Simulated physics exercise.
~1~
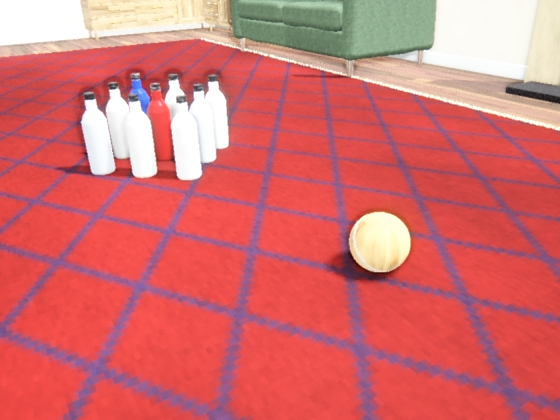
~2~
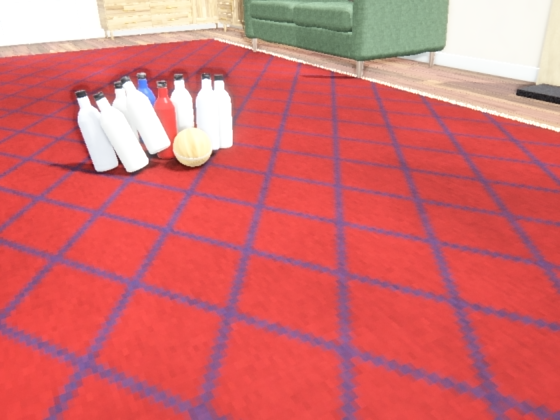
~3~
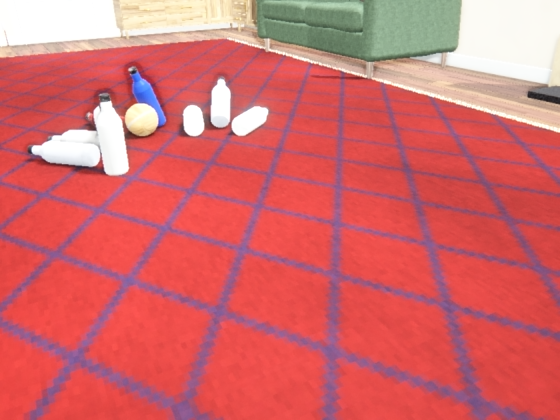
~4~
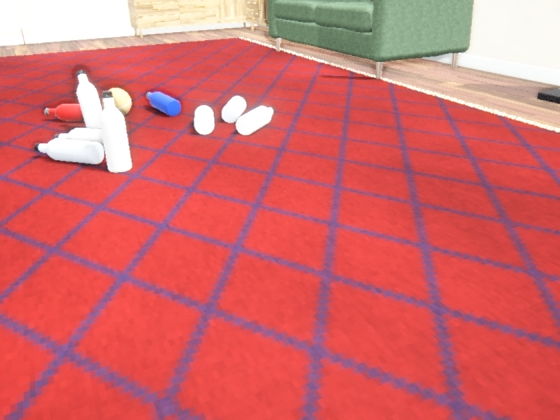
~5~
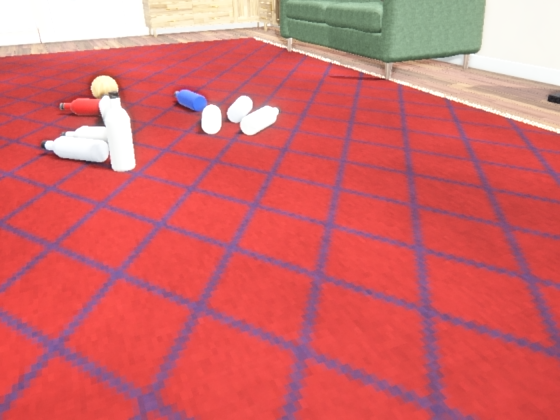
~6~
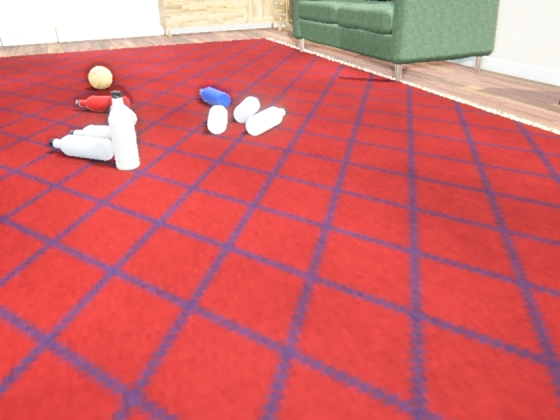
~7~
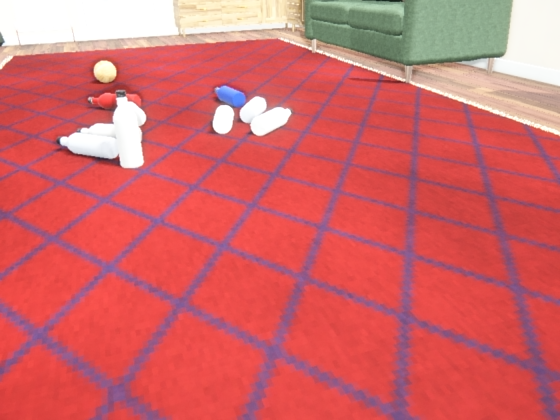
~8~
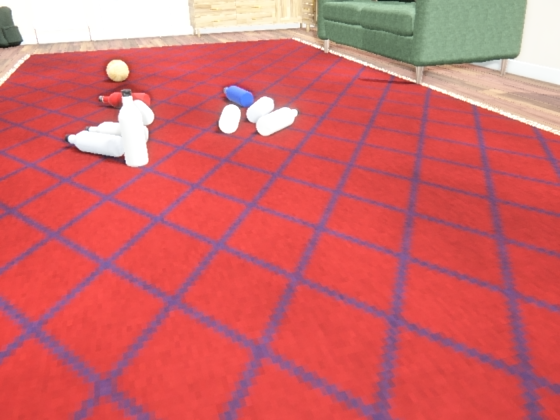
A wooden ball rolls leftward across a red carpet with purple lines, away from the viewer and toward a cluster of capped bottles, mostly white with one red and one blue. It strikes the group, and several white bottles begin to lean. The red bottle drops flat while the blue one tilts as the ball pushes through the middle. The blue bottle then topples too, and the ball rolls out behind the scattered pieces. It slows toward the far side of the carpet, leaving one white bottle upright among the fallen ones.
